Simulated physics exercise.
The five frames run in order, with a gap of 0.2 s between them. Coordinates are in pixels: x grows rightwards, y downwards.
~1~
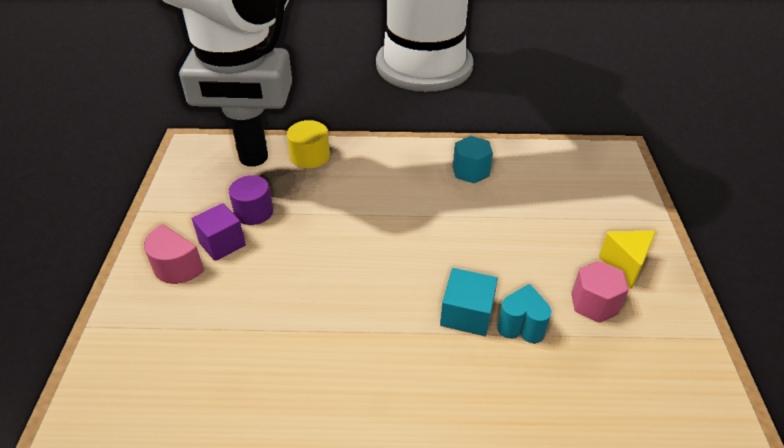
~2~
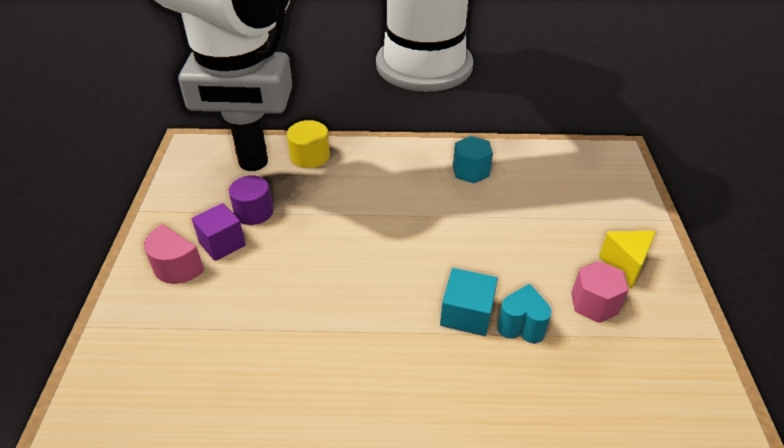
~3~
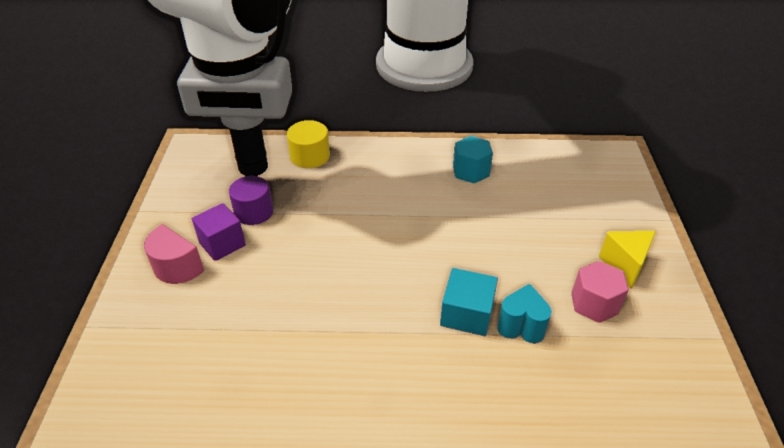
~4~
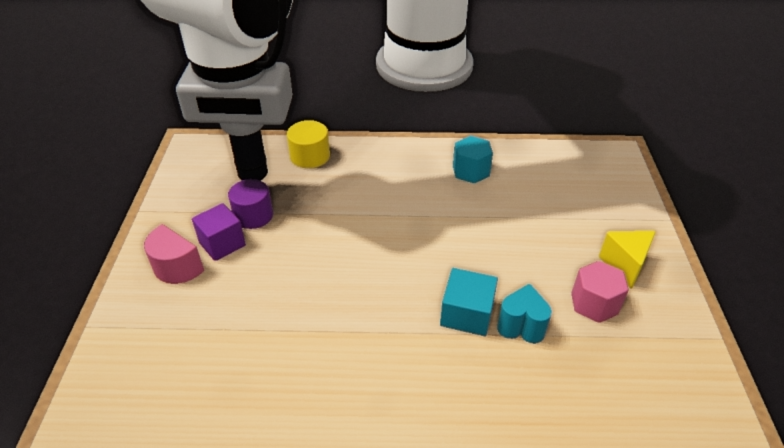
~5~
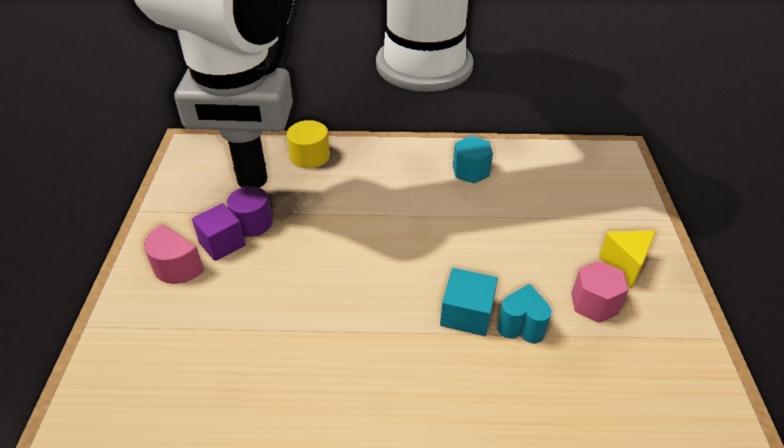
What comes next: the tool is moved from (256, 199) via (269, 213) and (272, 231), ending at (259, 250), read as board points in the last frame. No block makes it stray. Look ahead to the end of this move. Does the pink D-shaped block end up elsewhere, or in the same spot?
At the end of the path, it will still be in place.
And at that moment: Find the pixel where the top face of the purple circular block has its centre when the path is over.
It is going to be at (235, 253).
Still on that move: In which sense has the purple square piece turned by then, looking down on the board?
From overhead, the rotation is clockwise.
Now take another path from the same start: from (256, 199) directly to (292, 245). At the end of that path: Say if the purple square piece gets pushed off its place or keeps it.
The block you're asking about gets moved.
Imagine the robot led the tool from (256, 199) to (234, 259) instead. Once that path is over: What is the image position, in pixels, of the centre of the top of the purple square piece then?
If I read the scene right, the answer is (191, 242).
What follows on the original path. Halfway along, tool at (269, 204); purple square piece at (209, 226), turned 25° clockwise; purple circular block at (250, 221).
At the end, tool at (255, 232); pink D-shaped block still; purple square piece at (206, 227), turned 40° clockwise; purple circular block at (235, 253).
